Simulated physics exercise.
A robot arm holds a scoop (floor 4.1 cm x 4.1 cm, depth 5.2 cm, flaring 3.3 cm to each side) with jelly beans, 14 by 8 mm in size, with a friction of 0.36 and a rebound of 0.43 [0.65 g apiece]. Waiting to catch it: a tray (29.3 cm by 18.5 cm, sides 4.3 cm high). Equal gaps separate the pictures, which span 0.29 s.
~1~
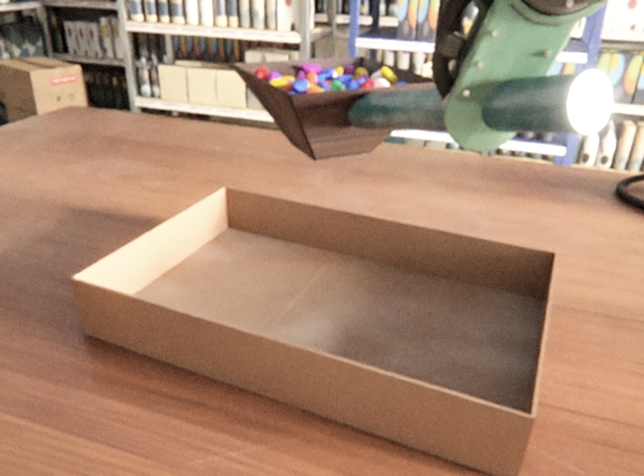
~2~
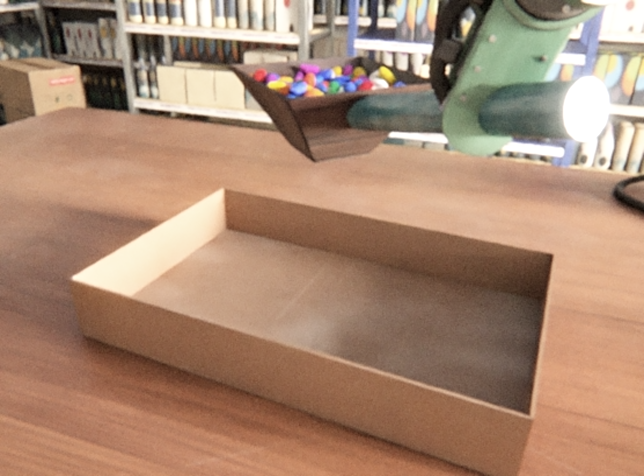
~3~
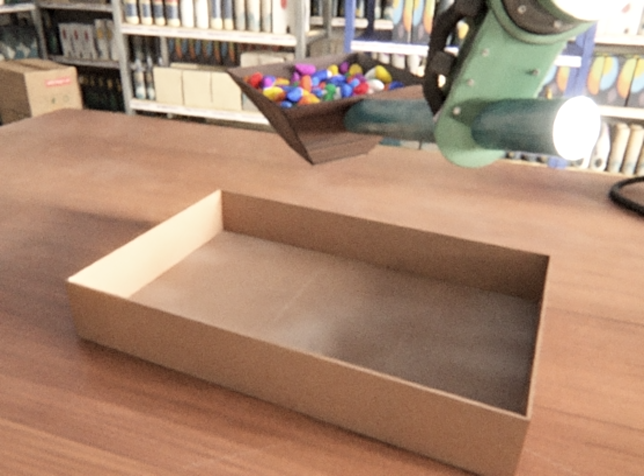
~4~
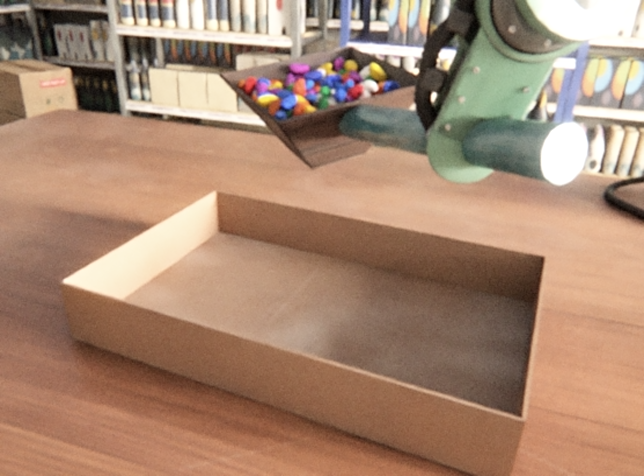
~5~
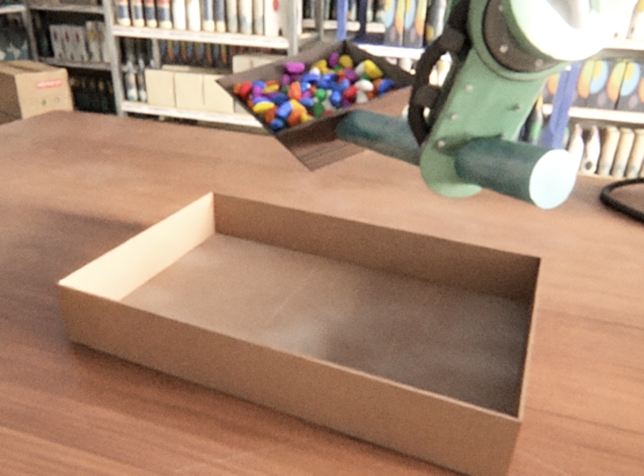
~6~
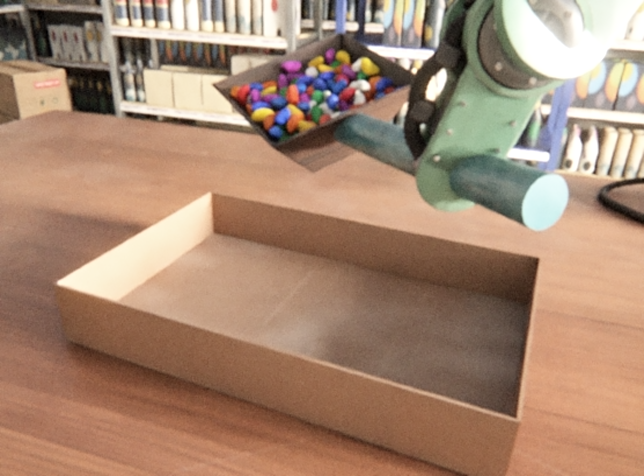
A green robot arm at the upper right holds a dark brown scoop of multicoloured jelly beans above a wooden table, seen from slightly above, with stocked shelves and a cardboard box behind. An empty, shallow, open cardboard tray sits below in the foreground. Almost level at first, the scoop gradually tilts towards the viewer and lowers slightly as the arm turns, while the view shifts very slightly.
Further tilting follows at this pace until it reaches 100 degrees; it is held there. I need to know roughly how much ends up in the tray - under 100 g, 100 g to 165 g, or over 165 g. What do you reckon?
The gain is inside the middle range.
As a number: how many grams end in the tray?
Mass reading, approx.: 150 g.
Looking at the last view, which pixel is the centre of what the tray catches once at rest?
Centre: Approx. (261, 338).
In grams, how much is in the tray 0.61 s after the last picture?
Roughly 20 g.
Then, 0.33 s after the last picture, tilt 49 degrees; 0 g in the tray, scoop holds 100 %.
Then, 0.61 s after the last picture, tilt 74 degrees; 19 g in the tray, scoop holds 80 %.
Then, 0.87 s after the last picture, tilt 97 degrees; 138 g in the tray, scoop holds 5 %.
Then, 1.12 s after the last picture, tilt 100 degrees; 152 g in the tray, scoop holds 0 %.
In the end, 152 g in the tray, scoop holds 0 %.
